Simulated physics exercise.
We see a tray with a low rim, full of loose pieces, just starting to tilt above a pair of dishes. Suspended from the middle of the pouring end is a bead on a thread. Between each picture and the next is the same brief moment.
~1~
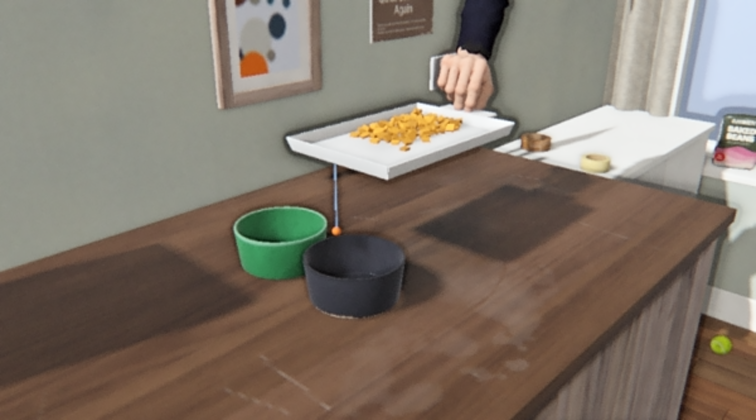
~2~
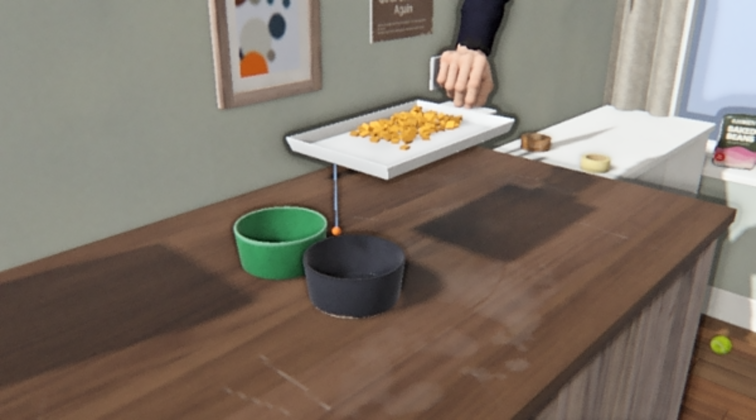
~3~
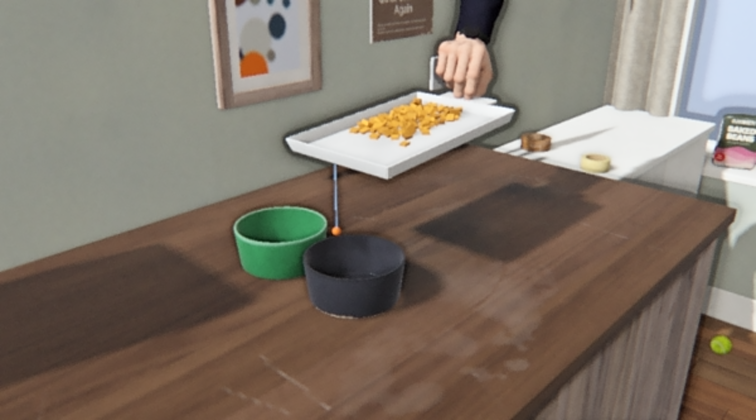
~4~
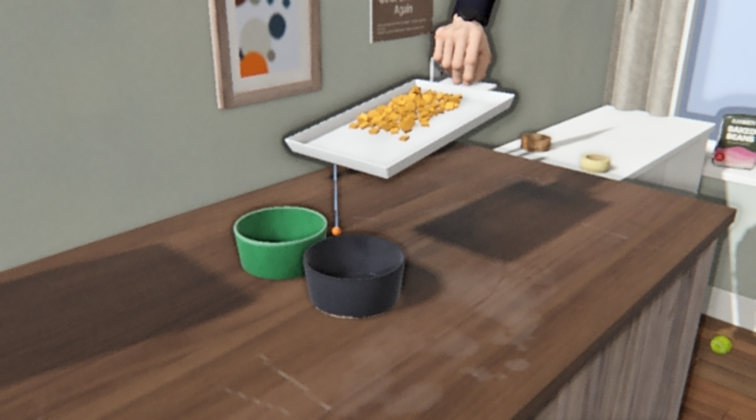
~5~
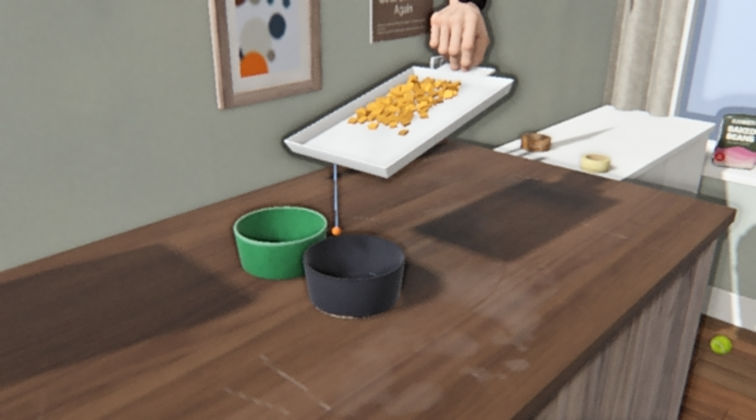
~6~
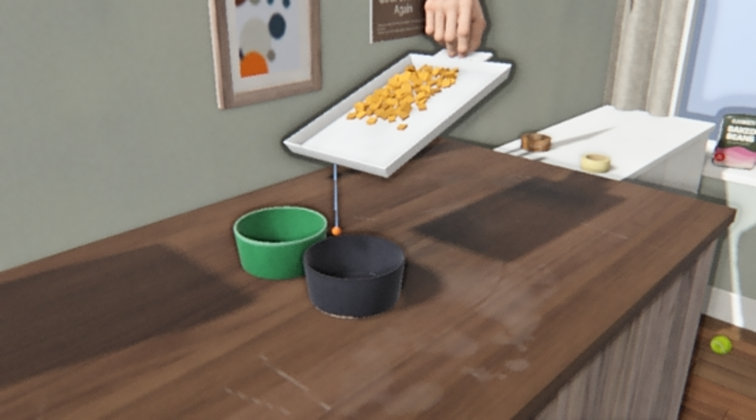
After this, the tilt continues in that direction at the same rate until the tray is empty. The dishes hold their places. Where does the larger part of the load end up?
Short answer, the left dish, that's where more goes.
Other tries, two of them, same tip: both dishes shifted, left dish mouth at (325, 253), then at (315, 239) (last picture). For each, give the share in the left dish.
First position: Some 50 %; second position: Some 60 %.
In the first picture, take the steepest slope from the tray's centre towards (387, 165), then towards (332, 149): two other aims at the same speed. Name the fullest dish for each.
The rightmost dish, then the leftmost dish.
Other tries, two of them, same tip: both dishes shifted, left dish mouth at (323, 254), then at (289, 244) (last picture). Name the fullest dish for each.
Note: Try one - the dish on the left side; try two - the dish on the left side.
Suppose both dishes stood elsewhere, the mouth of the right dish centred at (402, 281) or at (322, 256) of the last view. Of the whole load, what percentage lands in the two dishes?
About 60 % and 80 %.
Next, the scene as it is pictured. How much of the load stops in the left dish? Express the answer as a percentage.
I'd put that share at some 40 per cent.
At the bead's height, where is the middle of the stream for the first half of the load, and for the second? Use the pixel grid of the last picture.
The first part at (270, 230); the rest at (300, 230).
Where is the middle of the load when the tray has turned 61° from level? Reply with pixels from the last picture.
I'd put the middle close to (310, 148).
Soon after the last picture, tray tipped steeply; most on the tray; a small part in the air.
A little later, tray tipped right over; about a third on the tray; a small part in the right dish; about a quarter in the left dish; about a third outside both.
Later still, tray tipped past a quarter turn; about a quarter in the right dish; about a third in the left dish; about half outside both.
At rest, tray tipped past a quarter turn; about a quarter in the right dish; about a third in the left dish; about half outside both.
